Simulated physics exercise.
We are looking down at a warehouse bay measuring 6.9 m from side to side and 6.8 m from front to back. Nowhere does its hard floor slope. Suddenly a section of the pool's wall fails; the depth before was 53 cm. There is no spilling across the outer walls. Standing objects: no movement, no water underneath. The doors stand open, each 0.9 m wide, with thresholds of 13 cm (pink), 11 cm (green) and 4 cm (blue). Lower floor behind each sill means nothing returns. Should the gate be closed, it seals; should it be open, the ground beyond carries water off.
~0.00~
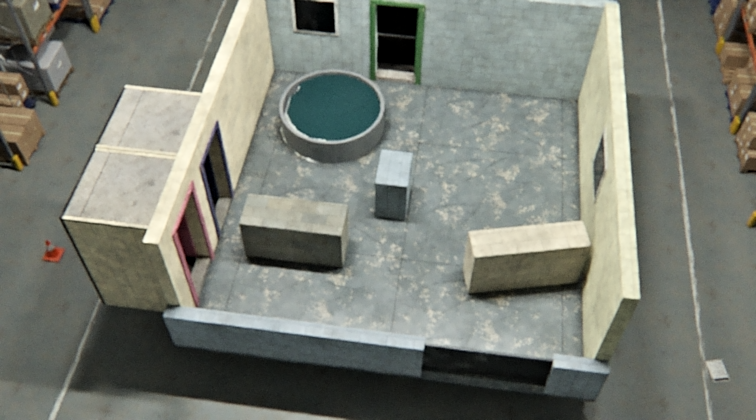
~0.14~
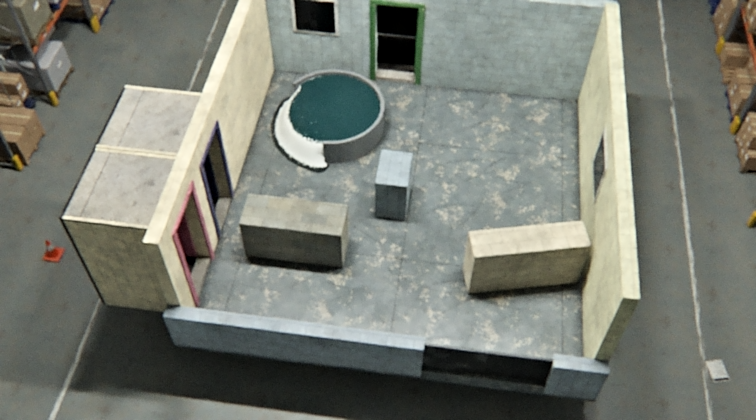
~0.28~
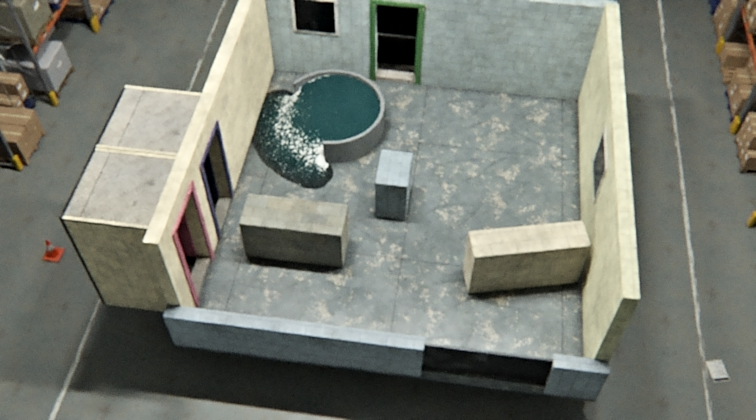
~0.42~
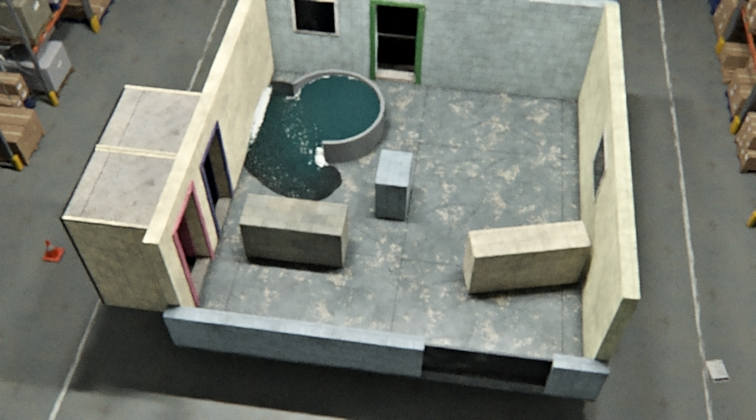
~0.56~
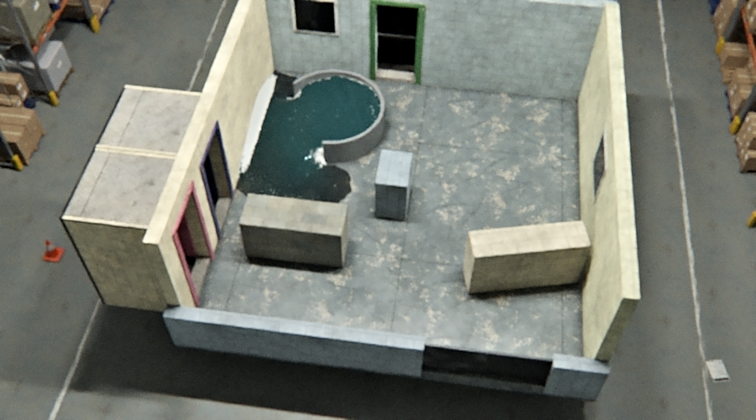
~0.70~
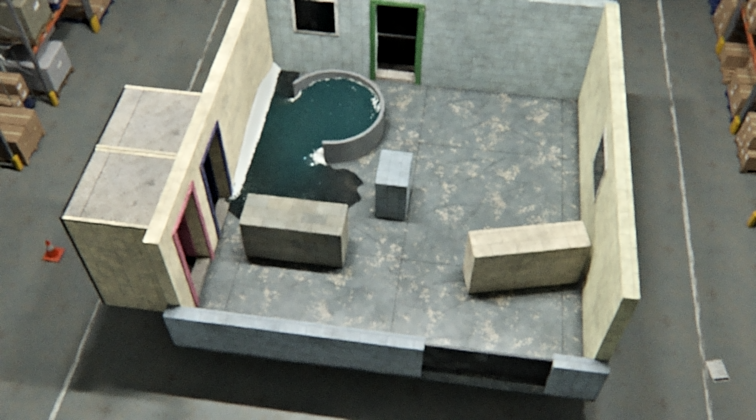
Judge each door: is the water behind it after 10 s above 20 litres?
Pink door: Not above; green door: Not above; blue door: Above.
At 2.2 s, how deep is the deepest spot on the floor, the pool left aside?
Up to near 30 cm.
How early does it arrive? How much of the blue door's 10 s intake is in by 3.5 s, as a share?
Some 55 per cent by then.
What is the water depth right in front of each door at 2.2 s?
Readings (cm): Pink = 11; green = 2; blue = 11.
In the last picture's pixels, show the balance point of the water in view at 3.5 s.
Around (306, 181) in the last picture.
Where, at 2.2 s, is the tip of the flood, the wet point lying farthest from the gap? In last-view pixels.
Point: Roughly (190, 327) in the last view.
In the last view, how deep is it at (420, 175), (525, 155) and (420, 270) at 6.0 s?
Approximately 0, 2 and 5 centimetres, going through them in turn.
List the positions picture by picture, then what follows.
The first frame shows still water, 53 cm deep, in the pool at (332, 108).
In the second frame, the front is at (295, 100), 1.2 m from the gap at (287, 133); 0.4 m2 of floor is under water; 53 cm left at the back of the pool.
In the third frame, water pours out at (287, 134) and has run 1.5 m, to (321, 183); deepest outside 25 cm, 53 cm at the pool's back.
In the fourth frame, the front is at (270, 84), 1.7 m from the gap at (287, 135); 2.9 m2 of floor is under water; 53 cm left at the back of the pool.
In the fifth frame, the front is at (273, 73), 2.1 m from the gap at (287, 135); 3.9 m2 of floor is under water; 52 cm left at the back of the pool.
In the sixth frame, water pours out at (287, 135) and has run 2.5 m, to (294, 231); deepest outside 62 cm, 44 cm at the pool's back.
After 1.4 s water covers 15 % of the floor and is deepest (35 cm) near (261, 137); pink door 6 cm at the sill, 0 L in, green door not reached, blue door 12 cm at the sill, 7 L in.
After 2.2 s water covers 25 % of the floor and is deepest (30 cm) near (261, 227); pink door 11 cm at the sill, 0 L in, green door 2 cm at the sill, 0 L in, blue door 11 cm at the sill, 30 L in.
After 3.5 s water covers 45 % of the floor and is deepest (22 cm) near (190, 327); pink door 7 cm at the sill, 0 L in, green door 7 cm at the sill, 0 L in, blue door 10 cm at the sill, 56 L in.
After 6.0 s water covers 85 % of the floor and is deepest (9 cm) near (581, 359); pink door 6 cm at the sill, 1 L in, green door 4 cm at the sill, 0 L in, blue door 7 cm at the sill, 94 L in.
After 10.0 s water covers 95 % of the floor and is deepest (8 cm) near (539, 373); pink door 4 cm at the sill, 1 L in, green door 2 cm at the sill, 0 L in, blue door 5 cm at the sill, 106 L in.
